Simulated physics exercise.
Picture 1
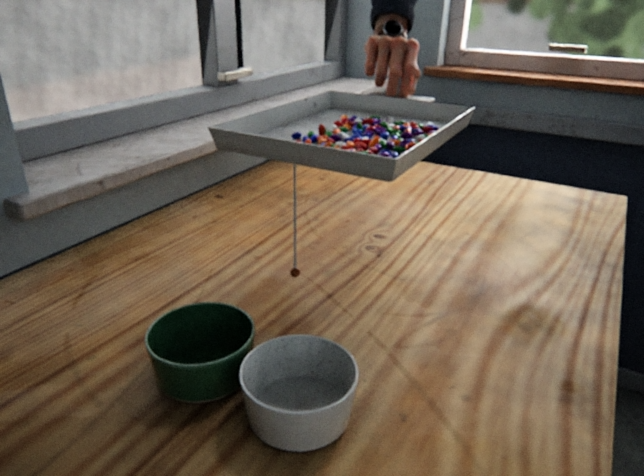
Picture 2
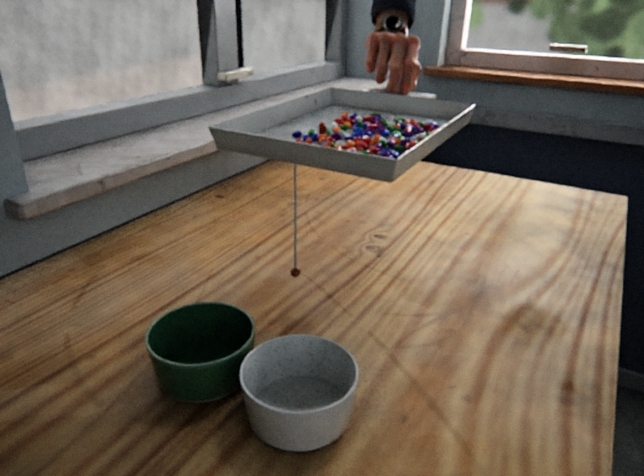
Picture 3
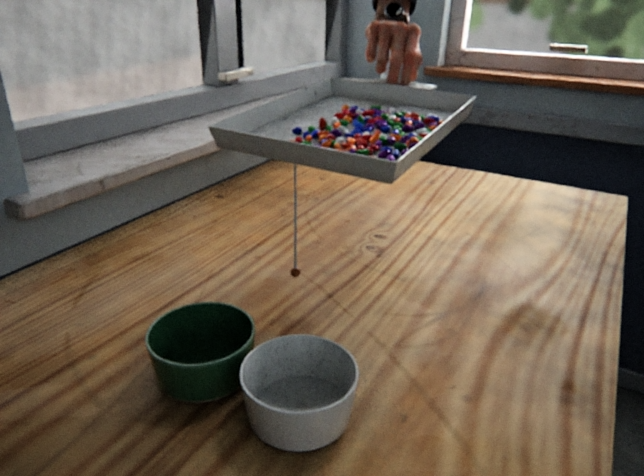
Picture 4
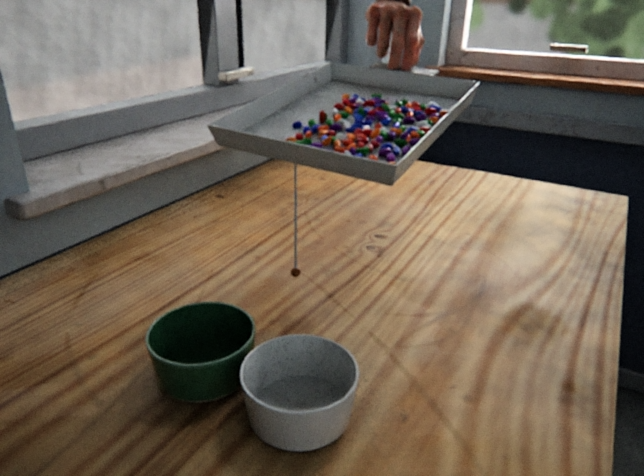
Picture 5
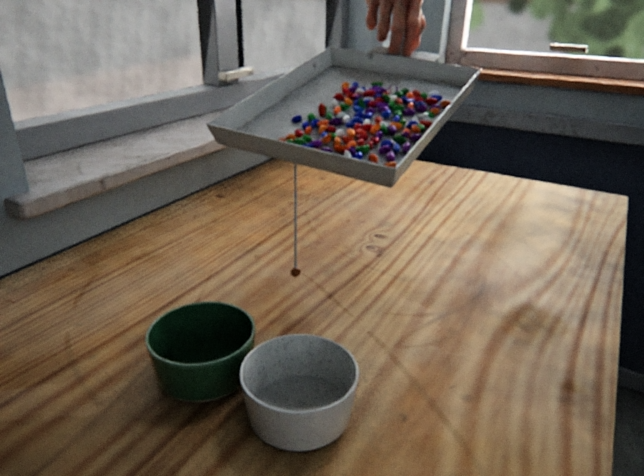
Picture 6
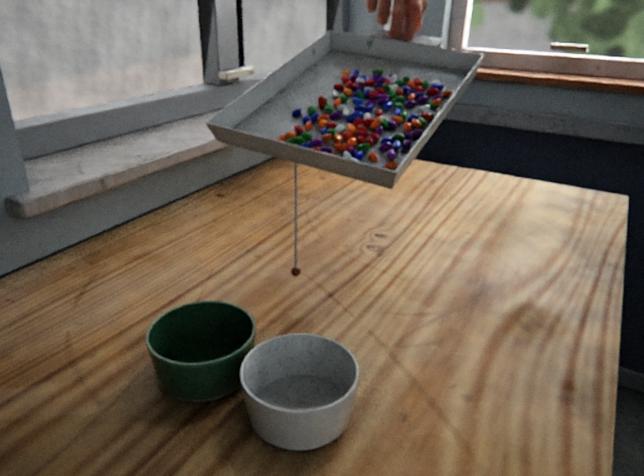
A hand raised the far side of a gray tray of colorful jelly beans, slowly tipping it toward its near right corner, while the hanging bead and the green and pale dishes below stayed still.
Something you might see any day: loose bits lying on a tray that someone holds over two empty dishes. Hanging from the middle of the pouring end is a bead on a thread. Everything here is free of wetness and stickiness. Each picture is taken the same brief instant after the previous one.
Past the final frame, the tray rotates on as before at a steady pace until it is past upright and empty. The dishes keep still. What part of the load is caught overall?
Compared with the spill, the catch will be smaller.
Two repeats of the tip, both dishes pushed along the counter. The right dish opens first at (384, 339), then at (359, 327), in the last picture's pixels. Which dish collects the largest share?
Try 1: The dish to the right; try 2: The dish to the right.
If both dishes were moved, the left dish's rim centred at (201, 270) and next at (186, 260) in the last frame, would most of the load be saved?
Catch, run one: Below the halfway mark; run two: Below the halfway mark.
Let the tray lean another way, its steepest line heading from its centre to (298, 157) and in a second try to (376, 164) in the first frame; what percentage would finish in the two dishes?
Shares: 30 %, then 0 %.
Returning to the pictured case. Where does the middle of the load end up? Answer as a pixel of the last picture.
Somewhere close to (343, 374) in the last picture.
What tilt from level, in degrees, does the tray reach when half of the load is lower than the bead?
It is at around 105 degrees.
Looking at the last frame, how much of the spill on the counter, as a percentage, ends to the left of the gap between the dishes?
Left share: Some 0 per cent.
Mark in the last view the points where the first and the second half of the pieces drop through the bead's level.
The early half goes through (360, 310), the late half through (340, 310).
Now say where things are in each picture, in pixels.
Corners of the pouring end at (216, 127) and (393, 156), level; middle of the load at (367, 137), jelly beans; left dish at (165, 378); right dish at (267, 425); bead on its thread at (295, 272), in the first picture.
Corners of the pouring end at (216, 126) and (393, 157), level; middle of the load at (368, 135), in the second picture.
Corners of the pouring end at (215, 125) and (393, 159), tipped barely, lowest at the right corner; middle of the load at (368, 130), in the third picture.
Corners of the pouring end at (215, 124) and (393, 162), tipped a little, lowest at the right corner; middle of the load at (368, 123), in the fourth picture.
Corners of the pouring end at (214, 122) and (392, 165), tipped a little, lowest at the right corner; middle of the load at (368, 116), in the fifth picture.
Corners of the pouring end at (213, 121) and (392, 167), tipped clearly, lowest at the right corner; middle of the load at (369, 109); left dish at (166, 377); right dish at (267, 424), in the sixth picture.
Soon after the last picture, tray tipped steeply; all on the tray.
A little later, tray tipped past a quarter turn; about two thirds on the tray; a small part outside both; about a third in the air.
Later still, tray tipped past a quarter turn; a small part in the right dish; a stray few in the left dish; most outside both.
At rest, tray tipped past a quarter turn; a small part in the right dish; a stray few in the left dish; most outside both.
